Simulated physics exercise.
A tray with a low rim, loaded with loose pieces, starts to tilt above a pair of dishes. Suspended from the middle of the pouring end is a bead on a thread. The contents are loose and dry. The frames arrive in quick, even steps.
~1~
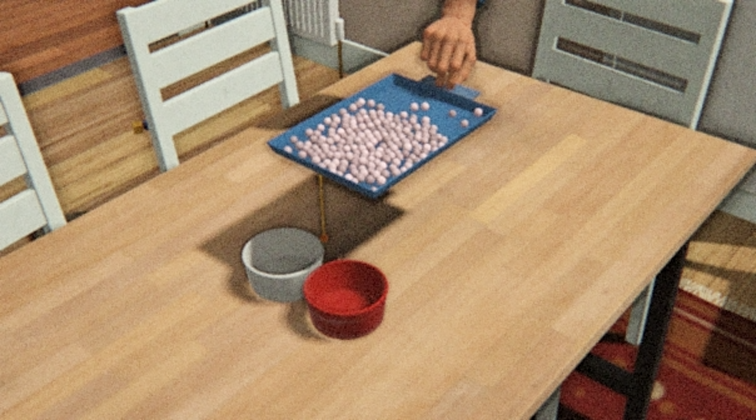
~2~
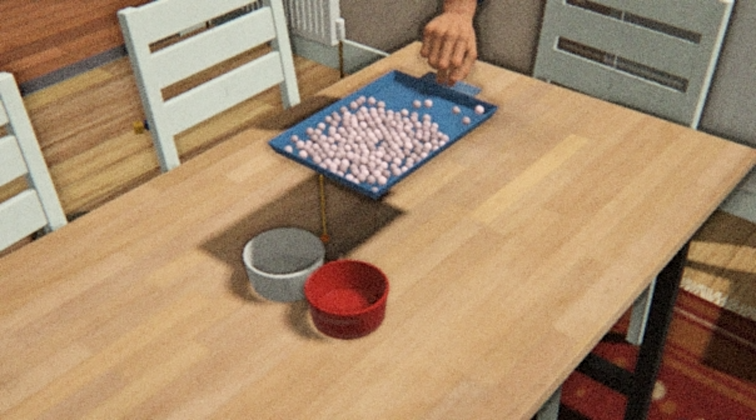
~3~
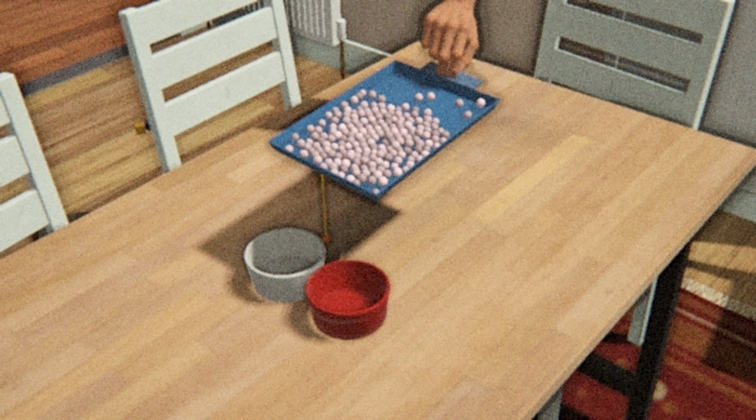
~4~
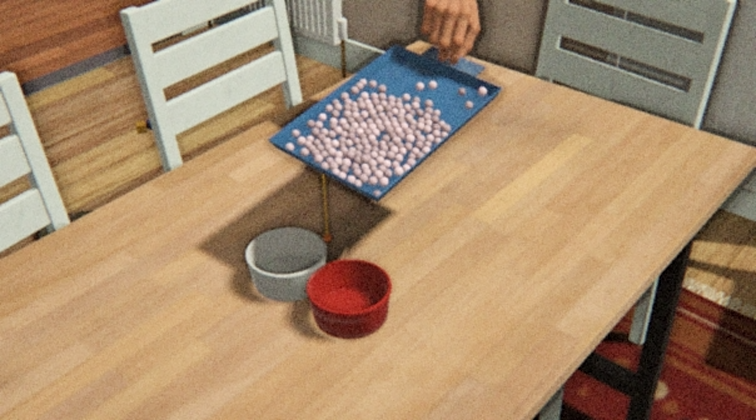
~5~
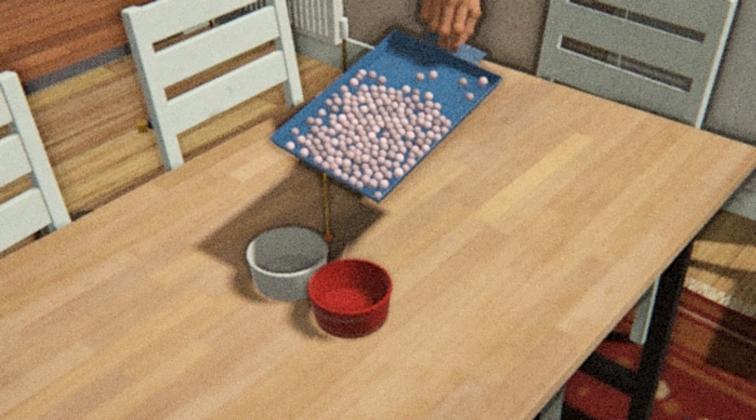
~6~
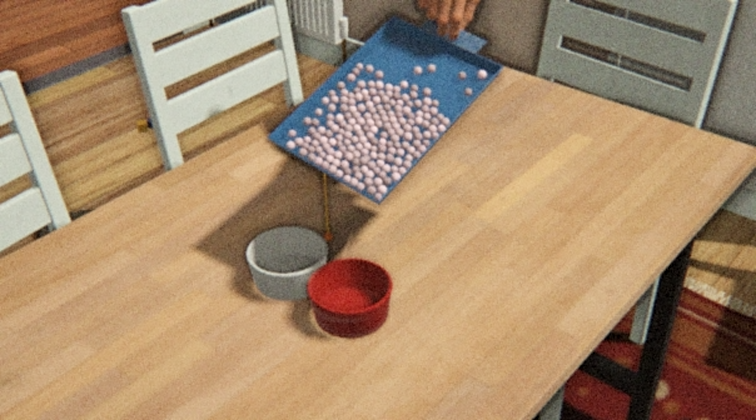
At a wooden table with white chairs around it, a hand raises the far end of a blue tray of small pale pink balls, tilting it gradually above a grey dish and a red dish, and the balls shift slightly.
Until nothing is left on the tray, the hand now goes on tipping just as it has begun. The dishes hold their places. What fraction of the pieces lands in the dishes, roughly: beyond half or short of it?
Most likely the spill will be the lesser part.
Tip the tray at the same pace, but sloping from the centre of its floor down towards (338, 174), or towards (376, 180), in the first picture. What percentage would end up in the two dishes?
Lab note: Try 1 = 80 %, try 2 = 70 %.
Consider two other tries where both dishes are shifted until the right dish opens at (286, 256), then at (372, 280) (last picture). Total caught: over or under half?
Shy of half, then past half.
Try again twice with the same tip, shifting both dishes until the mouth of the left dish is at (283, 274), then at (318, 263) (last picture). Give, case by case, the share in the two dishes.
It would be roughly 50 per cent, followed by roughly 90 per cent.
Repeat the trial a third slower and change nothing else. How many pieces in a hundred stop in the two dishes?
That works out at roughly 80 per cent.
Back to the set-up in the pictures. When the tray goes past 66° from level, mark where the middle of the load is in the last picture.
The load's middle is around (352, 203).
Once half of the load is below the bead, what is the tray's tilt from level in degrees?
Roughly 75°.
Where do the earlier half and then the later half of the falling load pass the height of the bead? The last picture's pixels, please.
(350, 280) for the early half, (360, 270) for the late half.
Shortly afterwards, tray tipped steeply; near half on the tray; a little in the right dish; only a few in the left dish; a little outside both; near a quarter in the air.
Next, tray tipped past a quarter turn; the bulk in the right dish; a little in the left dish; a little outside both; only a few in the air.
Some moments later, tray tipped past a quarter turn; the bulk in the right dish; a little in the left dish; near a quarter outside both.
In the end, tray tipped past a quarter turn; the bulk in the right dish; a little in the left dish; near a quarter outside both.
